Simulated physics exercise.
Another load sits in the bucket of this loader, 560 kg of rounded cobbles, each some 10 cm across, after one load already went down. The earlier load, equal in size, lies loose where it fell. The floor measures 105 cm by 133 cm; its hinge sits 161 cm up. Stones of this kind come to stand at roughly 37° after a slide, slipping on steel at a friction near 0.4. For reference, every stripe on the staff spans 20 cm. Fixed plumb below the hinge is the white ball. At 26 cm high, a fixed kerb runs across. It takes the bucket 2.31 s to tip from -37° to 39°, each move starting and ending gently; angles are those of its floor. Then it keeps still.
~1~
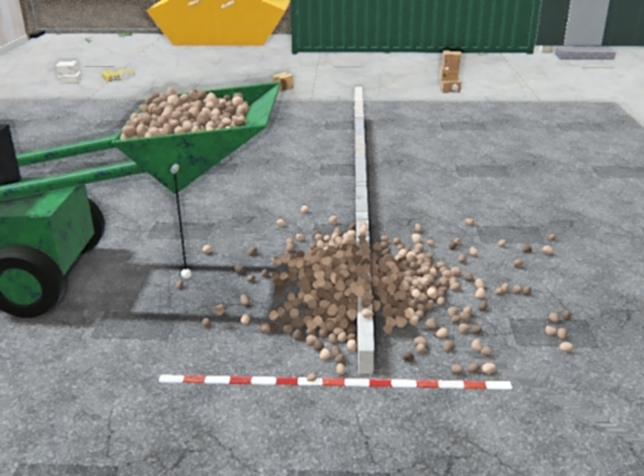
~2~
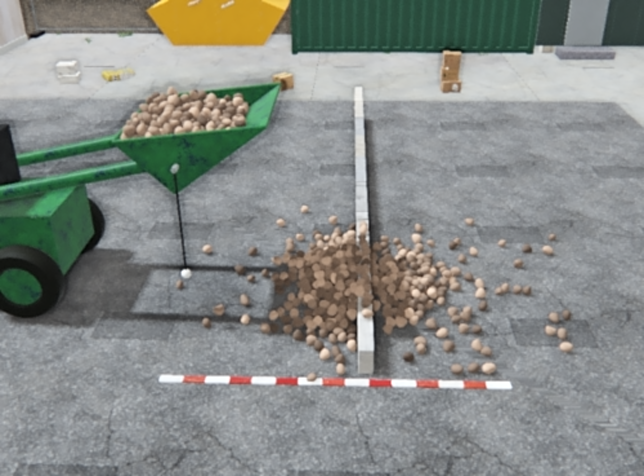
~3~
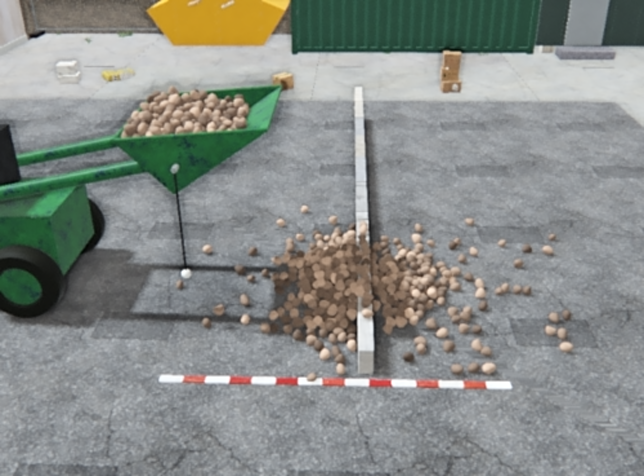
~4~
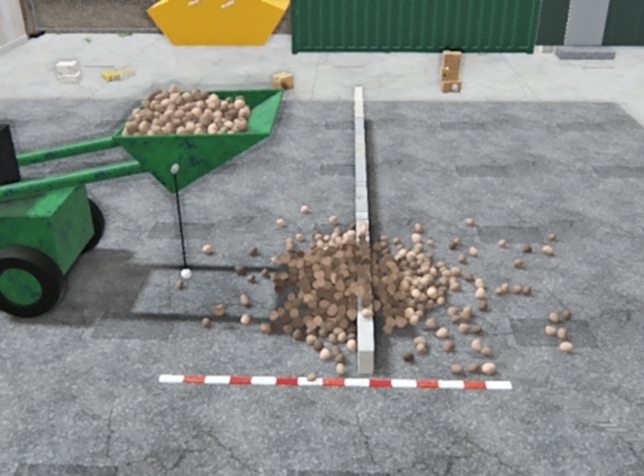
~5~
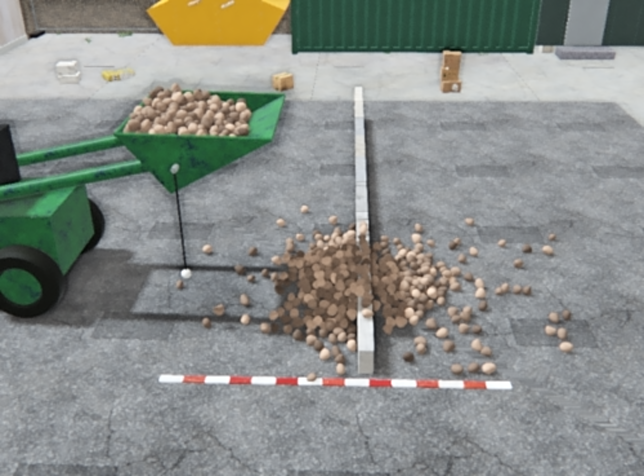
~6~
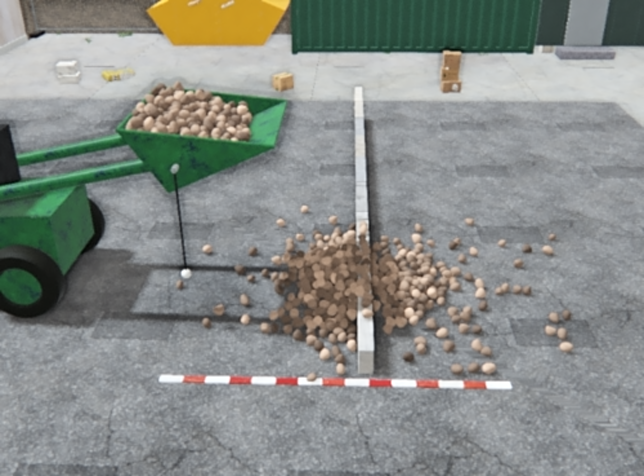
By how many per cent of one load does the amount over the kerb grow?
It grows by about 0 per cent of one load.
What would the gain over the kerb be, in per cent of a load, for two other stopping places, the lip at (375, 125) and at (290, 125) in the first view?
About 100 per cent from the first spot and 5 per cent from the second.
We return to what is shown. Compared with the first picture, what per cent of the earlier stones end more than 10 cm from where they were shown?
Close to 5 per cent.
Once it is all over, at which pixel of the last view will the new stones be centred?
Near (302, 274).
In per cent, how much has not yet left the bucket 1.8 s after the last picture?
It keeps some 20 percent of its load.
Then, 1.1 s after the last picture the floor is at 27°; in per cent of one load, 99 in the bucket, 66 on this side of the kerb, 36 over the kerb; the foremost stones are at (552, 293).
Then, 1.8 s after the last picture the floor is at 39°; in per cent of one load, 21 in the bucket, 143 on this side of the kerb, 36 over the kerb; the foremost stones are at (552, 293).
Then, 2.2 s after the last picture the floor is at 39°; in per cent of one load, 0 in the bucket, 164 on this side of the kerb, 36 over the kerb; the foremost stones are at (552, 293).
Then, 5.0 s after the last picture the floor is at 39°; in per cent of one load, 0 in the bucket, 165 on this side of the kerb, 36 over the kerb; the foremost stones are at (552, 293). Net gain over the kerb, 0.
